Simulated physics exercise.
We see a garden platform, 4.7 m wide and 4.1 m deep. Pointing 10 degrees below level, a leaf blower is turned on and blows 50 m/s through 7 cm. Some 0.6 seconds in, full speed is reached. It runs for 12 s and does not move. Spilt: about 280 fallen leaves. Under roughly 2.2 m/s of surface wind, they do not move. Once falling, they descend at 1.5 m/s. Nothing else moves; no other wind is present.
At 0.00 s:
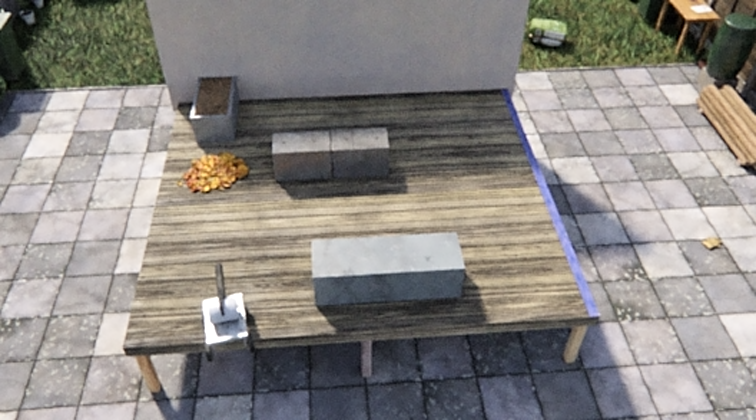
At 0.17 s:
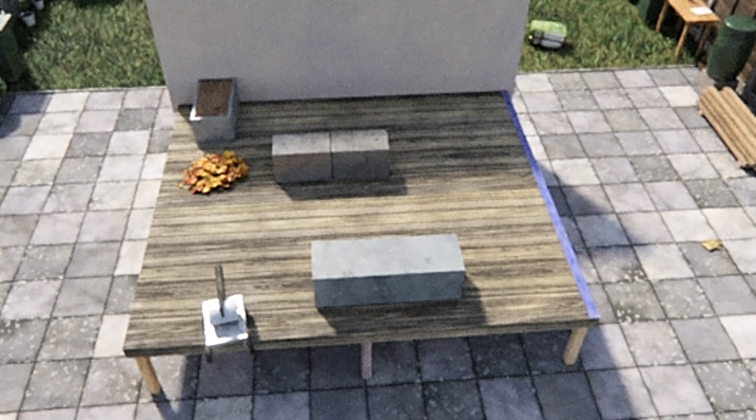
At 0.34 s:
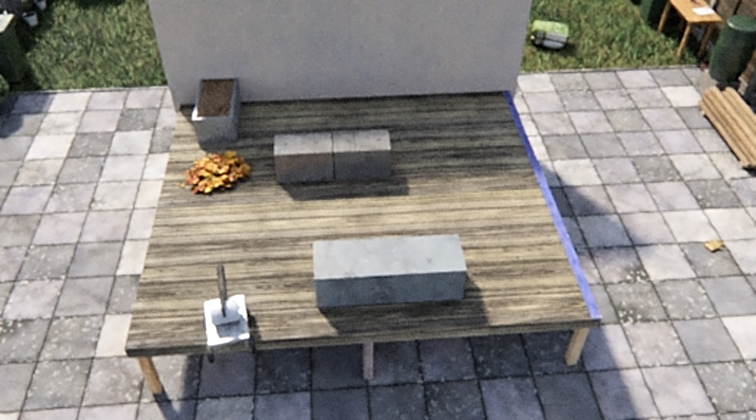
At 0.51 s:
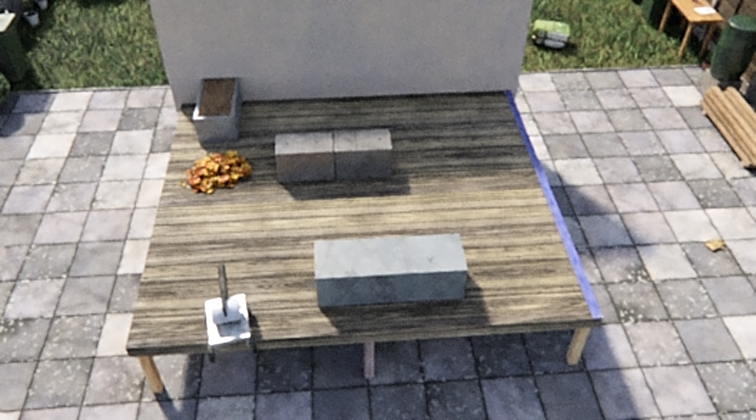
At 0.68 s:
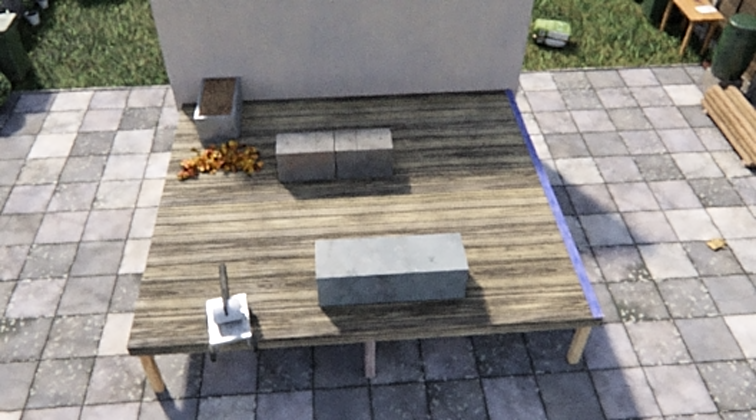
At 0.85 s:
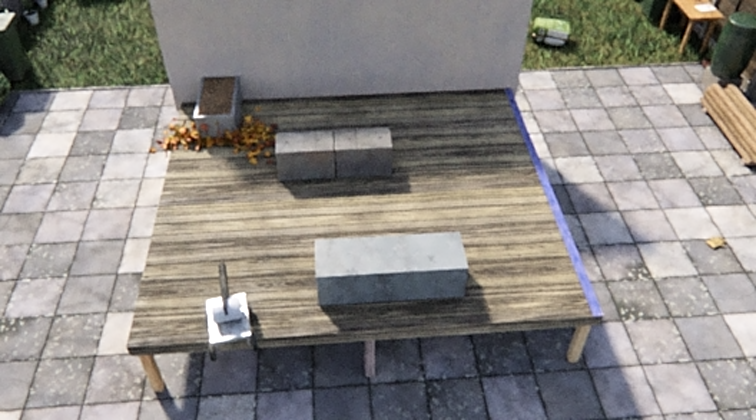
On a raised wooden platform in a garden, a heap of orange leaves lay still near a planter and stone blocks, then spread and slid back toward the planter, scattering around its base.
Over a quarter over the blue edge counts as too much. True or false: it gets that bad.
False.
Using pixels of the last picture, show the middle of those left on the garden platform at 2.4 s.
Somewhere about (291, 97), I'd say.
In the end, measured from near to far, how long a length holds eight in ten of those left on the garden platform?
0.0 m or thereabouts.
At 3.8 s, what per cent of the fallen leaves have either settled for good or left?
Roughly 60 % of them.
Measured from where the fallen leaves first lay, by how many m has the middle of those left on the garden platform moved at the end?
About 2.2 metres.
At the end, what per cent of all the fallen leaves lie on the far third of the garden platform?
50 %.
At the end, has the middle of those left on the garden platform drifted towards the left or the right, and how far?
The middle ends up further rightward, approx. 1.6 m.
After 2.4 s, 46 % are on the move or not yet settled, 0 % are over the blue edge; the middle of those still in play is near (290, 97).
After 3.8 s, 44 % are on the move or not yet settled, 0 % are over the blue edge; the middle of those still in play is near (299, 98).
After 6.6 s, 38 % are on the move or not yet settled, 0 % are over the blue edge; the middle of those still in play is near (306, 95).
After 12.0 s, at the end, 0 % are over the blue edge; the middle of those still in play is near (347, 95).
